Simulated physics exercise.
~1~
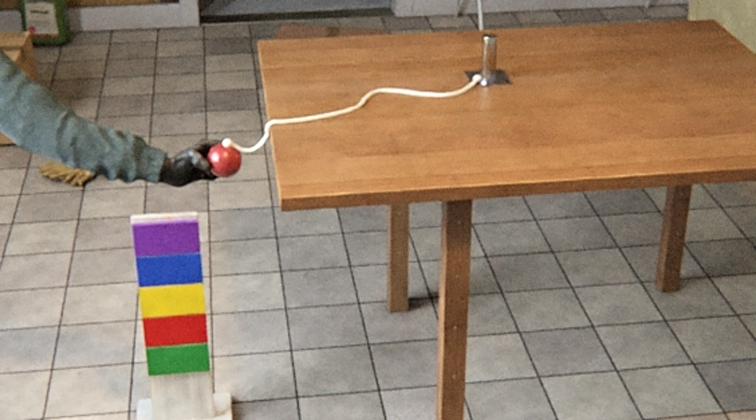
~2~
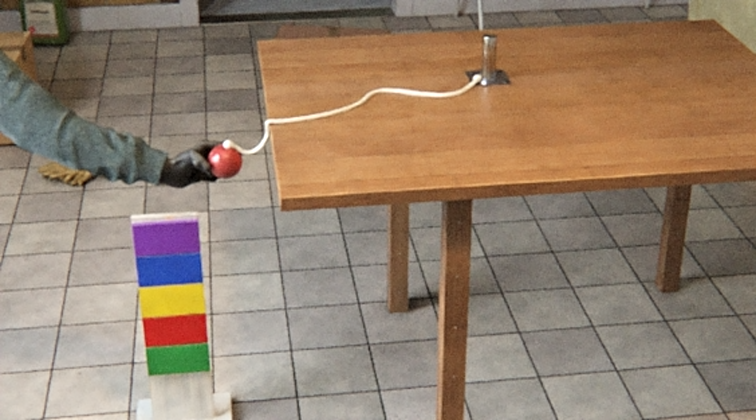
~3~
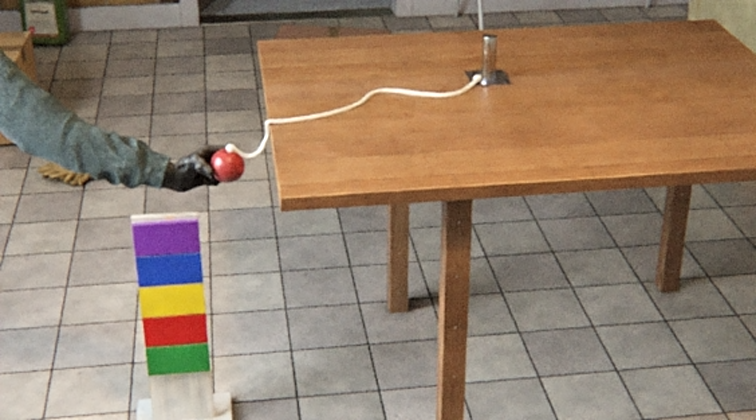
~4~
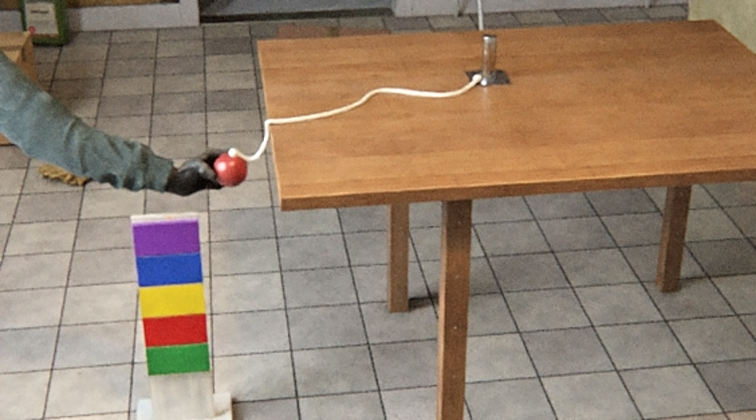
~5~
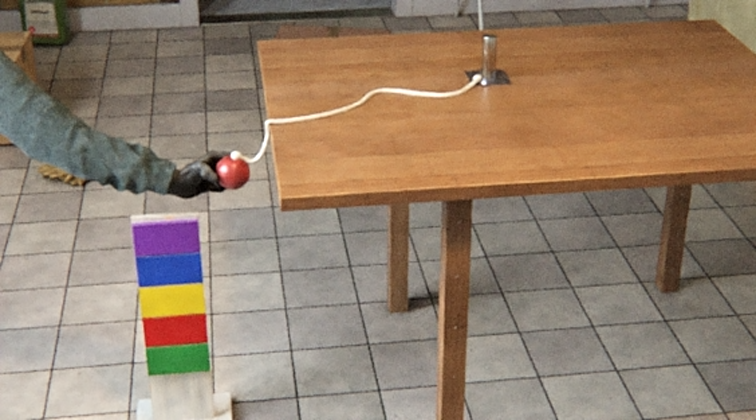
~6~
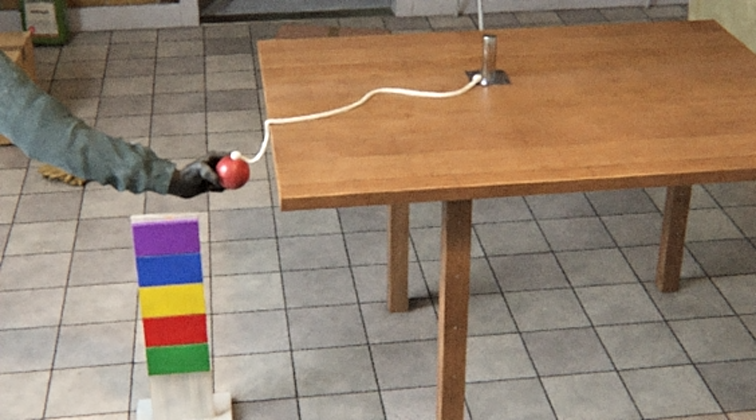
A gloved hand holding a red ball, tied to a white cord lying in loose bends across a wooden table, starts above a stand of coloured bands. The hand lowers the ball slightly and shifts it a little to the right, then stays nearly still, still gripping it.
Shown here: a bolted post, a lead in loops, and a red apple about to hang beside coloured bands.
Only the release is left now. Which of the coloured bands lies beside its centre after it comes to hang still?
The purple band lies beside it.
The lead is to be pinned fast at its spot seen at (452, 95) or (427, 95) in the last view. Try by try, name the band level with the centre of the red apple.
Taking the two tries in turn, you'd get purple and then purple.
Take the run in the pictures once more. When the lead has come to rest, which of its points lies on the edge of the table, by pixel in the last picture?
It's the point at about (306, 118).
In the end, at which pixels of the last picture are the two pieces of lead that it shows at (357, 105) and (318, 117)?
Around (321, 103), then around (276, 111).
A little later, apple near (283, 222); level with purple.
Next, apple near (251, 225); level with purple.
When it is over, apple near (278, 224); level with purple. Its centre hangs level with the purple band.
